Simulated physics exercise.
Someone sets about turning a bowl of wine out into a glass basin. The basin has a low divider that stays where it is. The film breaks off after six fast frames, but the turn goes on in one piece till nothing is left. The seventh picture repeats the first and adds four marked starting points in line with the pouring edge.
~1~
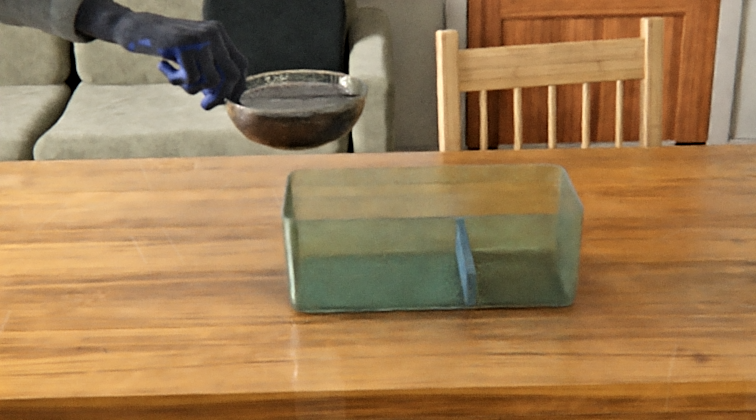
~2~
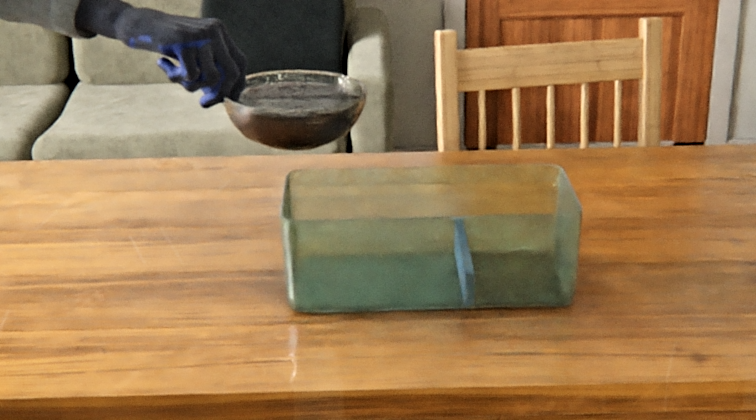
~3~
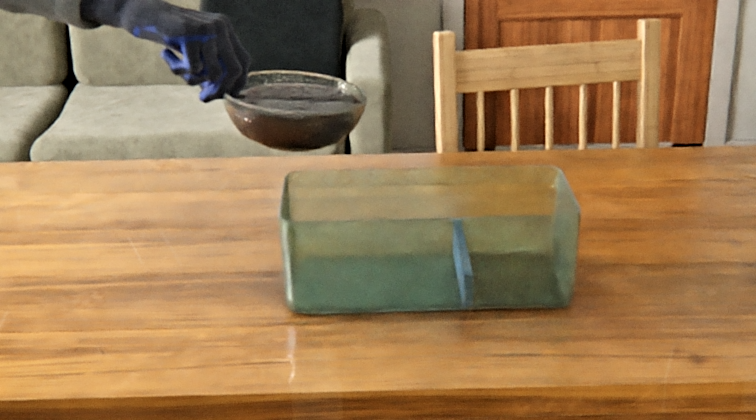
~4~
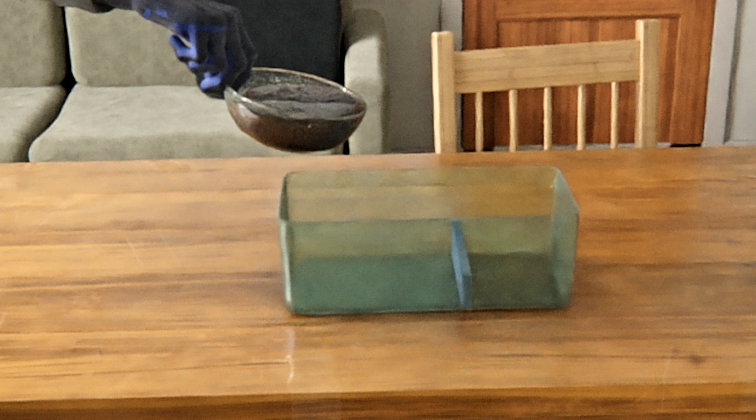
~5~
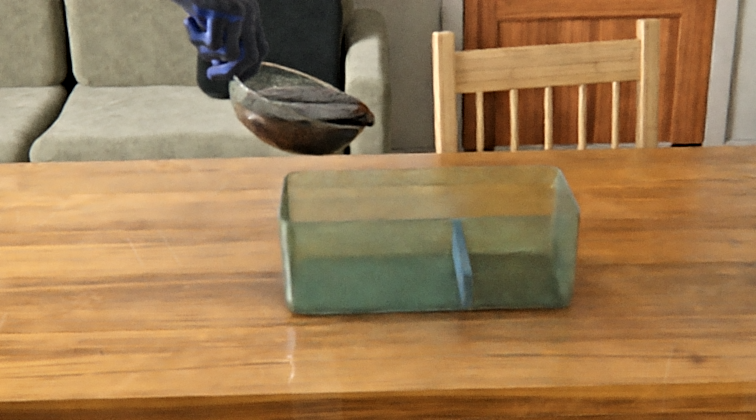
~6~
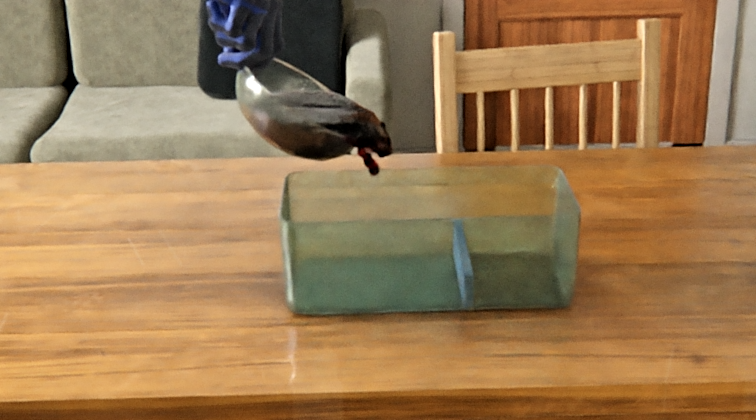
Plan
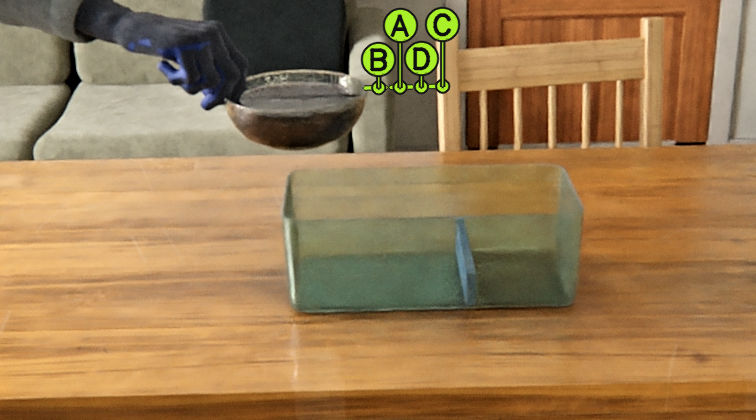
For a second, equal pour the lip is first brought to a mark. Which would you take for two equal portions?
Best: D.
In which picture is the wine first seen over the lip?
Picture 5.
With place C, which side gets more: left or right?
More ends on the right.
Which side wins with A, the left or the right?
The left one.
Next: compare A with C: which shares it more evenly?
Place C.
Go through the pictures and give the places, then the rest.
Upright, lip at (365, 88); basin from (289, 308) to (576, 301); top of the wall at (465, 246); nothing has left yet, in the first picture.
Upright, lip at (364, 89); nothing has left yet, in the second picture.
Tipped about 6°, lip at (364, 96); nothing has left yet, in the third picture.
Tipped about 13°, lip at (365, 105); nothing has left yet, in the fourth picture.
Tipped about 23°, lip at (366, 117); wine is over the lip, down to (371, 120), in the fifth picture.
Tipped about 34°, lip at (365, 131); wine is over the lip, down to (374, 171), in the sixth picture.
On the marked copy, A at (400, 87); B at (378, 87); C at (442, 86); D at (421, 86).
If A is chosen, about 85 % ends left of the wall and 14 % right of it.
If B is chosen, about 93 % ends left of the wall and 6 % right of it.
If C is chosen, about 30 % ends left of the wall and 69 % right of it.
If D is chosen, about 51 % ends left of the wall and 47 % right of it.
